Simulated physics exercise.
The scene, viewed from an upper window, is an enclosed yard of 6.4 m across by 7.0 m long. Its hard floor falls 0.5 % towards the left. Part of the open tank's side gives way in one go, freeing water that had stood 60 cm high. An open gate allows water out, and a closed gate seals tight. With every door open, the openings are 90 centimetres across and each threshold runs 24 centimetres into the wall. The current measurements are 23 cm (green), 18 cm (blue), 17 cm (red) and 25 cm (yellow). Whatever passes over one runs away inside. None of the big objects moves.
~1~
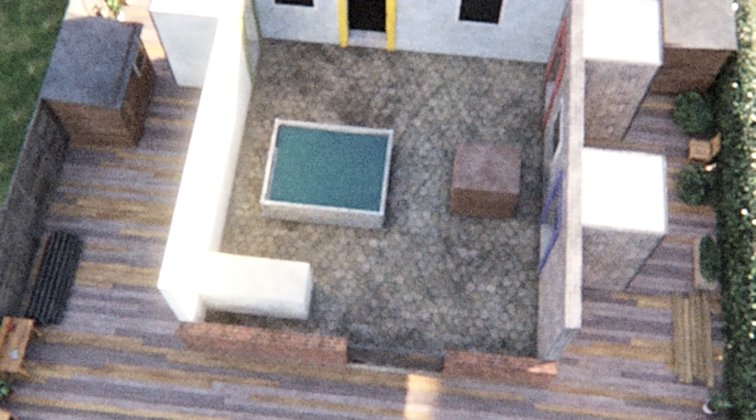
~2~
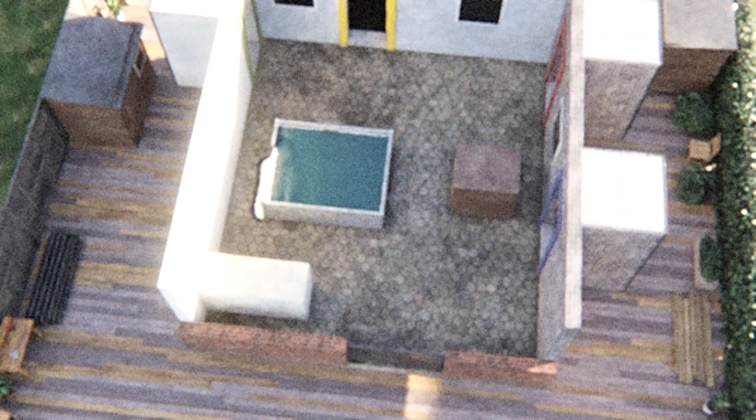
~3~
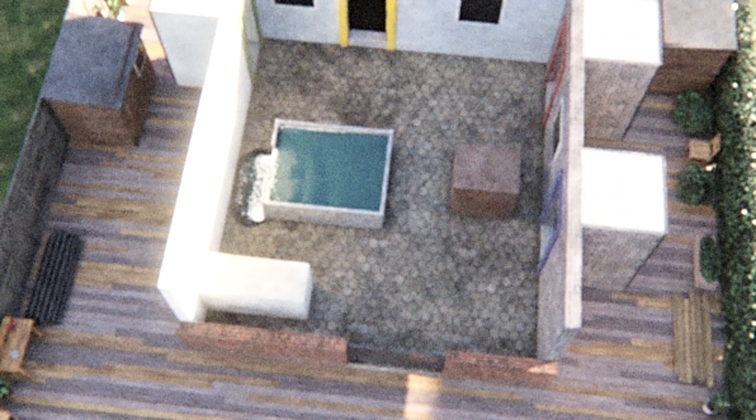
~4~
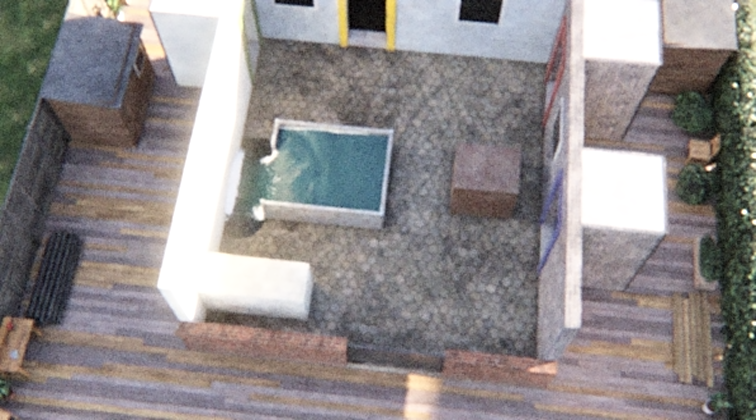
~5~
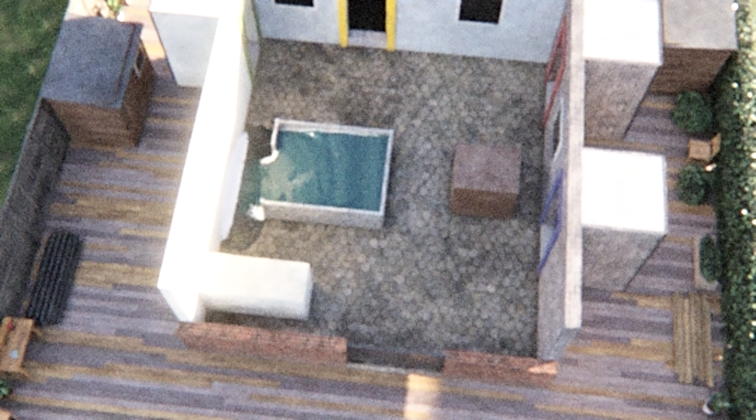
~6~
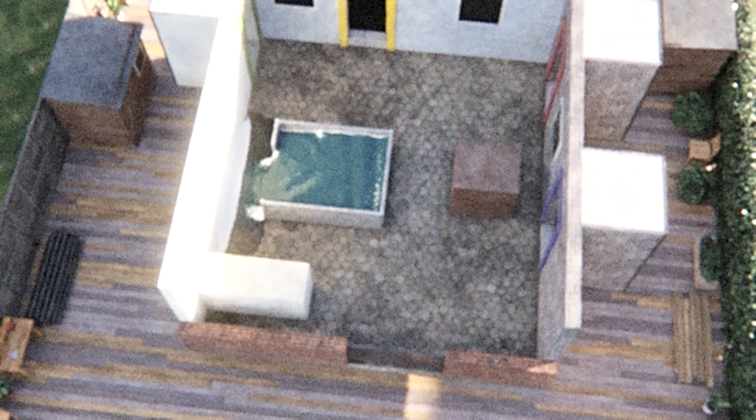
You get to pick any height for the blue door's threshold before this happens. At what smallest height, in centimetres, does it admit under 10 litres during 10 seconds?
At about 12 centimetres.
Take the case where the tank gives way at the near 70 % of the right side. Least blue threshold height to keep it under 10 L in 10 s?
In that case about 17 cm.
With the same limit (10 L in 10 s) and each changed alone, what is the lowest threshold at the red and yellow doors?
You'd want some 7.0 cm at red and some 7.0 cm at yellow.
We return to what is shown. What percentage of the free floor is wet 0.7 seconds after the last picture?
About 15 per cent.
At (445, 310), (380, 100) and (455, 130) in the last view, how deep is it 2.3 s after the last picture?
2, 0 and 0 cm, respectively.
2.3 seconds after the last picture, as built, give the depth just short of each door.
Lab note, cm: Green 5; blue 0; red 0; yellow 11.
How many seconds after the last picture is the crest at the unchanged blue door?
The level tops out near 3.5 seconds.
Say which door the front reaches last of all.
That would be the red door.
Then, 0.7 s after the last picture water covers 15 % of the floor, deepest (48 cm) near (241, 186); it has not reached the blue door.
Then, 2.3 s after the last picture water covers 45 % of the floor, deepest (33 cm) near (224, 275); it has not reached the blue door.
Then, 9.3 s after the last picture water covers 100 % of the floor, deepest (10 cm) near (311, 301); 9 cm at the blue door, 0 litres in over its 18 cm threshold.
At the blue door as built, the water peaked near 18 cm, 3.5 s after the last picture.
With a threshold of 9.5 cm, 25 litres would have come in within the 10 s; with 13.5 cm, 5 litres. So under 10 litres takes about 12 cm.
